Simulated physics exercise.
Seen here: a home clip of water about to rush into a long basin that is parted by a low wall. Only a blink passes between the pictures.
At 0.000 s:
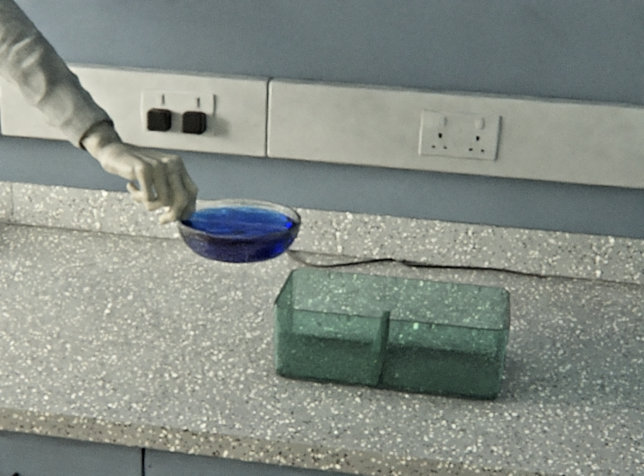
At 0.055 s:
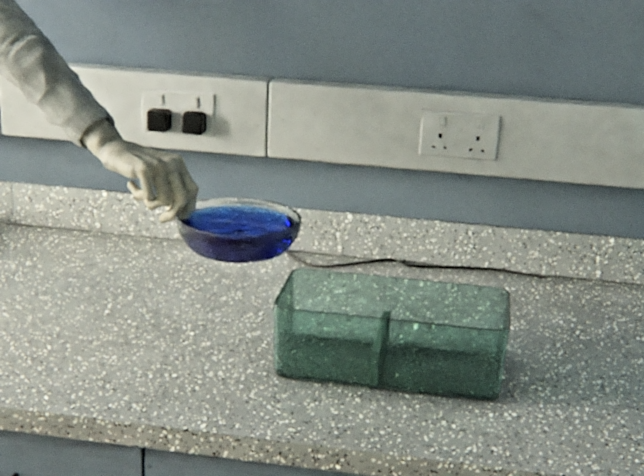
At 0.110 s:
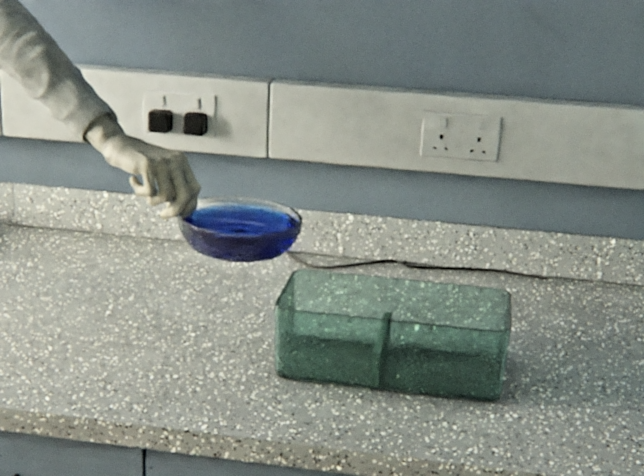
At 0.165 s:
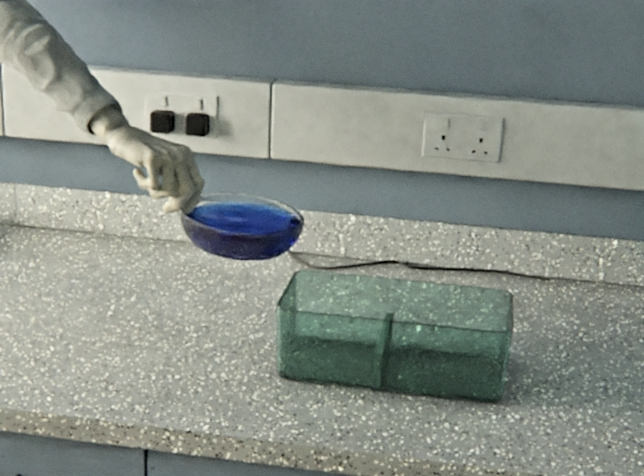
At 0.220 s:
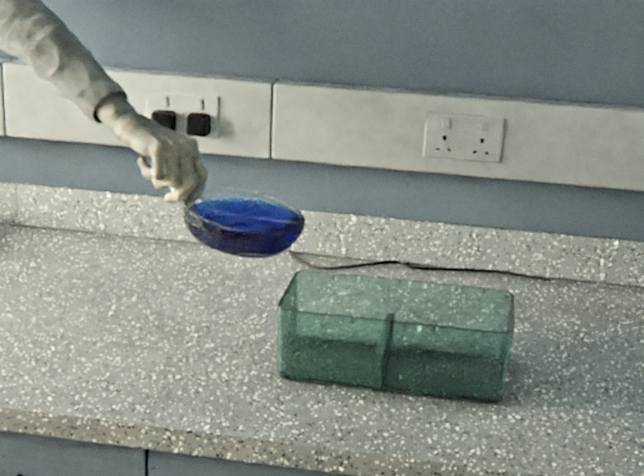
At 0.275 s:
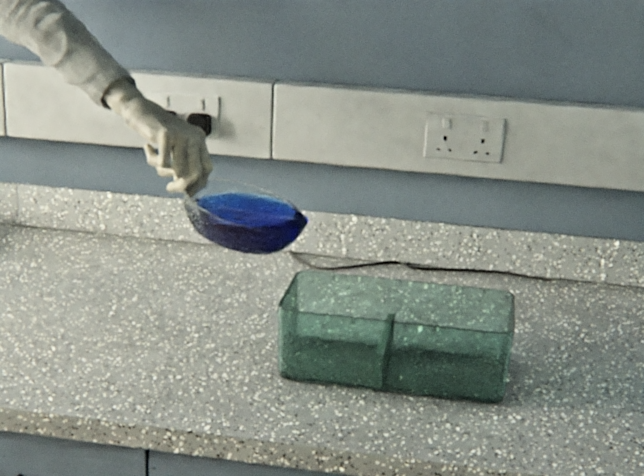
On a speckled grey worktop against a blue-grey wall with a pale strip of sockets, the scene is viewed from slightly above. At left, a pale-sleeved arm holds a clear bowl of vivid blue liquid, and right of it sits a translucent green basin divided by a low wall. The hand gradually tilts the bowl rightward, raising its left side, while the basin stays put.
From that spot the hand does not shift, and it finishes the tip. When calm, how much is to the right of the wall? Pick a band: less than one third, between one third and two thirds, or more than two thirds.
It is less than one third.
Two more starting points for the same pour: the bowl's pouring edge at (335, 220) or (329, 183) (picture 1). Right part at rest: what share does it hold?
Roughly 80 % the first time and roughly 85 % the second.
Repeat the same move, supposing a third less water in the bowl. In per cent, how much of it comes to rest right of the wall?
It would be somewhere near 5 %.
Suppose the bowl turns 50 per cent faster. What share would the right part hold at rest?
Something like 35 in a hundred.
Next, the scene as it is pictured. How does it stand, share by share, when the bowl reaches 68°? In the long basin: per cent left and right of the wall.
Left: 25 %. Right: 0 %.
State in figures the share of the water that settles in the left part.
I'd put it near 80 per cent.
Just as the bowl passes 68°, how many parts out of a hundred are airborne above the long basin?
I'd put it at roughly 50 percent of it.
A moment on, the bowl is tipped part way and 25 per cent is still to pour, 27 is left of the wall and 0 right of it.
Next, the bowl is tipped on its side and 0 per cent is still to pour, 78 is left of the wall and 16 right of it.
Then the bowl is tipped right over and 0 per cent is still to pour, 82 is left of the wall and 17 right of it.
Later the bowl is tipped right over and 0 per cent is still to pour, 81 is left of the wall and 18 right of it.
At rest 81 per cent lies left of the wall, 18 right of it and 1 outside.
